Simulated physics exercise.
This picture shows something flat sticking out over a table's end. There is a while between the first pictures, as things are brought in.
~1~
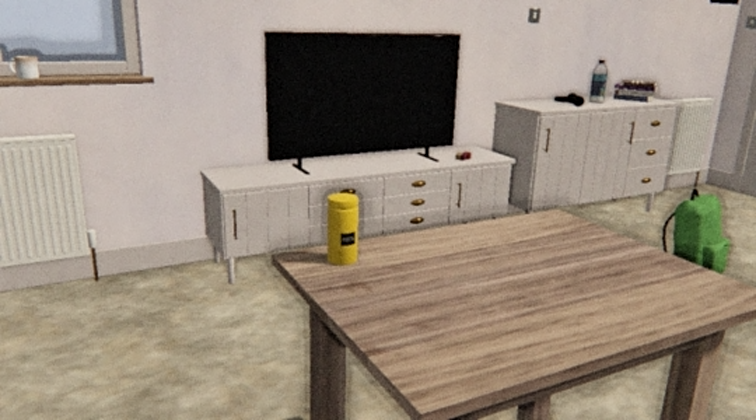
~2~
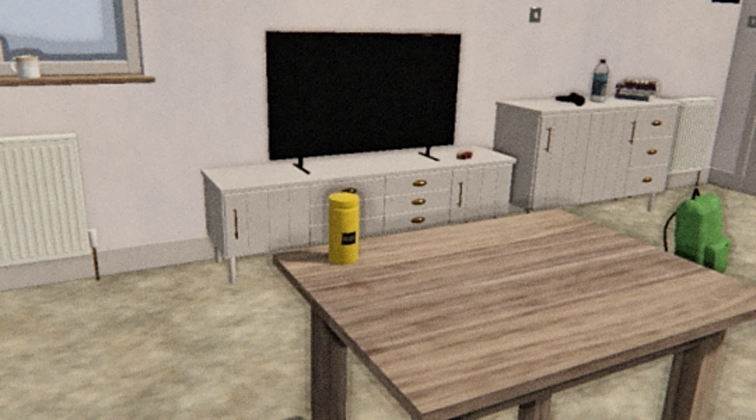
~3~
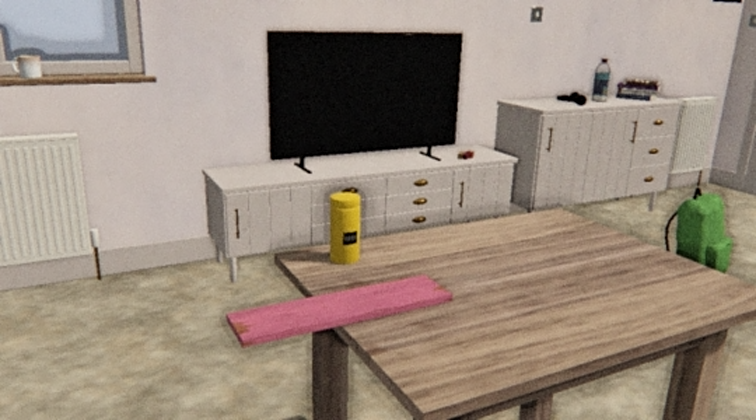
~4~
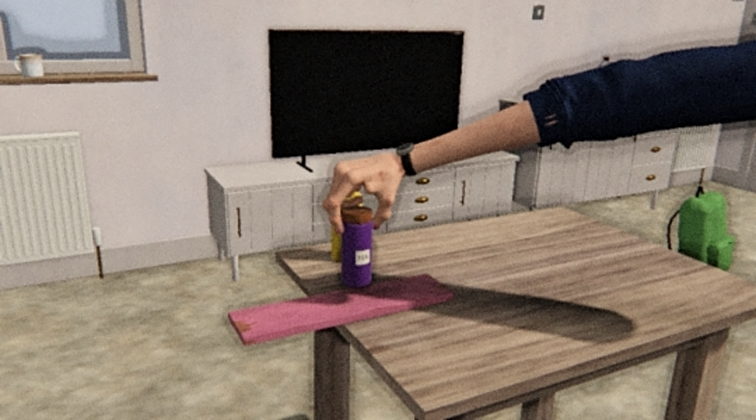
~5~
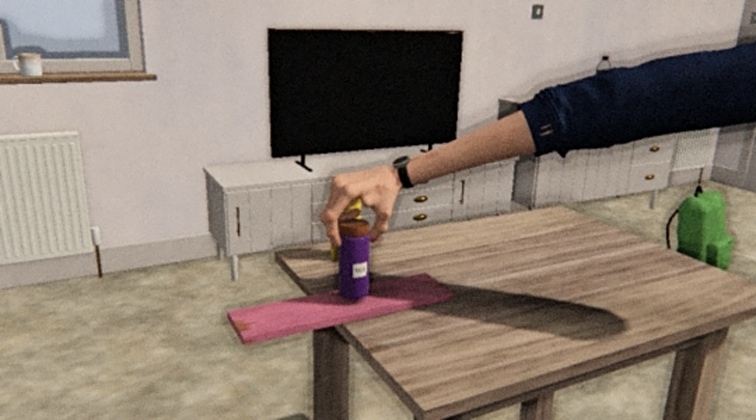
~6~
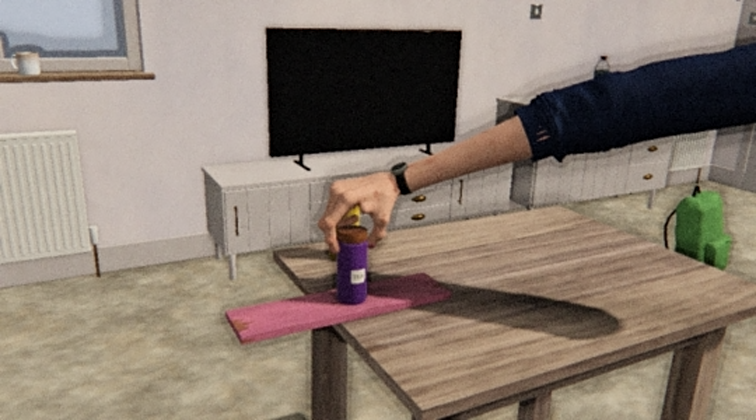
A pink plank appears across the near left corner of a wooden table, jutting past its edge, and then a dark-sleeved arm reaches in from the right and lowers a purple shaker onto it, still gripping it. The nearly still camera looks slightly down across a living room. A yellow canister stands on the table, with a black television on a pale cabinet behind and a green backpack at right.
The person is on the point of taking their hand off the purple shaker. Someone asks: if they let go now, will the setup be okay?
Yes, it holds.
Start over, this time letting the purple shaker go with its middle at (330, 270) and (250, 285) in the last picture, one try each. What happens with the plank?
Stays put, then topples.
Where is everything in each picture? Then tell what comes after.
In the first picture, the last thing is not in view yet.
In the second picture, the last thing is not in view yet.
In the third picture, the last thing is not in view yet; pink plank (344, 307).
In the fourth picture, still above its spot; purple shaker (357, 246); pink plank (346, 306).
In the fifth picture, still above its spot; purple shaker (354, 258); pink plank (345, 305).
In the sixth picture, set down, still held; purple shaker (352, 265); pink plank (343, 305).
Then, 0.80 s on from there, no change.
Then, 1.70 s on from there, purple shaker resting near (352, 265).
In the end, all 3 unmoved. At the end, from the last picture's camera, purple shaker near (352, 265). The plank keeps its balance.
